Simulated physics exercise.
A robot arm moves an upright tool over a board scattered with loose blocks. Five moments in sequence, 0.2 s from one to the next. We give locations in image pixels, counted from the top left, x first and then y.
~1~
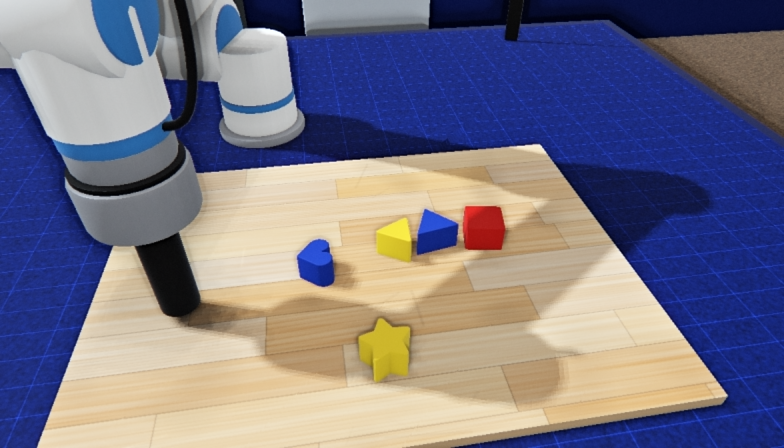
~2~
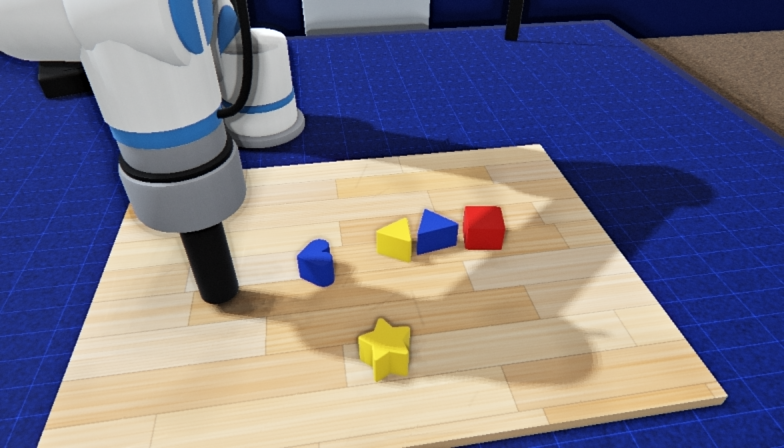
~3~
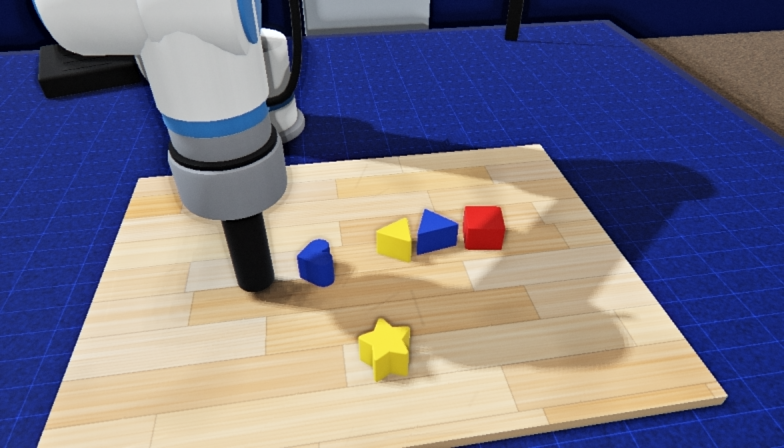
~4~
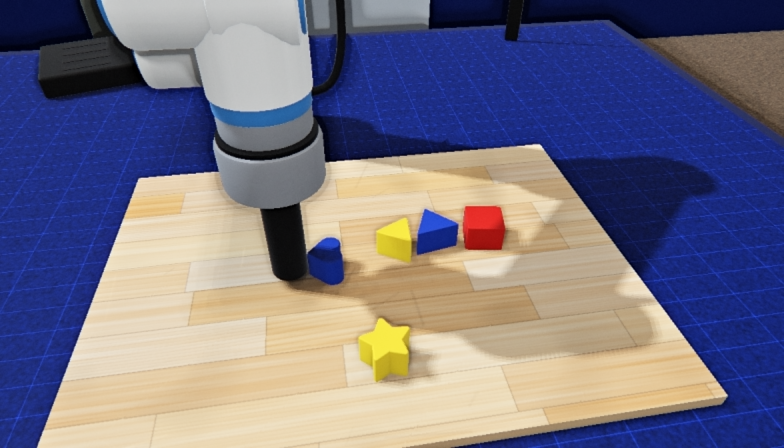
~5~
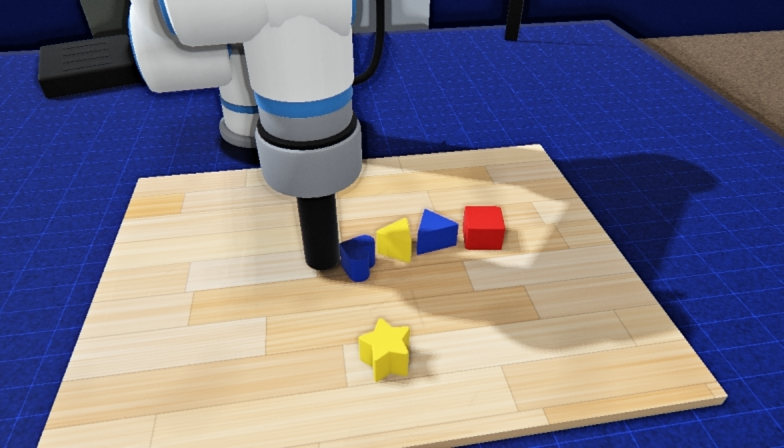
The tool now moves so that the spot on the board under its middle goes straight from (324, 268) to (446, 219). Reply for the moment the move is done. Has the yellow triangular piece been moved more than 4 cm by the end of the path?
Yes.
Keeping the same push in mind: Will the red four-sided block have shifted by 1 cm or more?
Going by the path, yes.
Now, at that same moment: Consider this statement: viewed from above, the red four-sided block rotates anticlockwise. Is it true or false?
My answer: True.
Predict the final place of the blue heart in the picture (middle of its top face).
Its top middle is near (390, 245).
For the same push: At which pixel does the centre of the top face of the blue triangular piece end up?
Its top centre lands on (480, 234).
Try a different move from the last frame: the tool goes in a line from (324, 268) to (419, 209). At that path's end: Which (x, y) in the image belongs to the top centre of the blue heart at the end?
About (378, 242).
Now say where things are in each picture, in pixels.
The first picture shows tool tip at (181, 303); block tops, blue heart at (317, 252); yellow triangular piece at (398, 229); blue triangular piece at (434, 221); red four-sided block at (485, 217).
The second picture shows tool at (220, 291); blocks unchanged.
The third picture shows tool at (256, 279); blocks unchanged.
The fourth picture shows tool at (291, 269); blue heart at (327, 250).
The fifth picture shows tool at (323, 259); blue heart at (358, 246); yellow triangular piece at (398, 229); blue triangular piece at (434, 221); red four-sided block at (485, 217).
What follows on the original path. One third of the way, tool at (368, 241); blue heart at (387, 245), turned 75° clockwise; yellow triangular piece at (406, 228).
Two thirds of the way, tool at (409, 225); blue heart at (390, 245), turned 85° clockwise; yellow triangular piece at (441, 222), turned 60° clockwise; blue triangular piece at (472, 227), turned 20° clockwise; red four-sided block at (499, 218), turned 35° anticlockwise.
At the end, tool at (447, 210); blue heart at (390, 245), turned 85° clockwise; yellow triangular piece at (454, 217), turned 125° clockwise; blue triangular piece at (480, 234), turned 15° clockwise; red four-sided block at (500, 218), turned 35° anticlockwise.
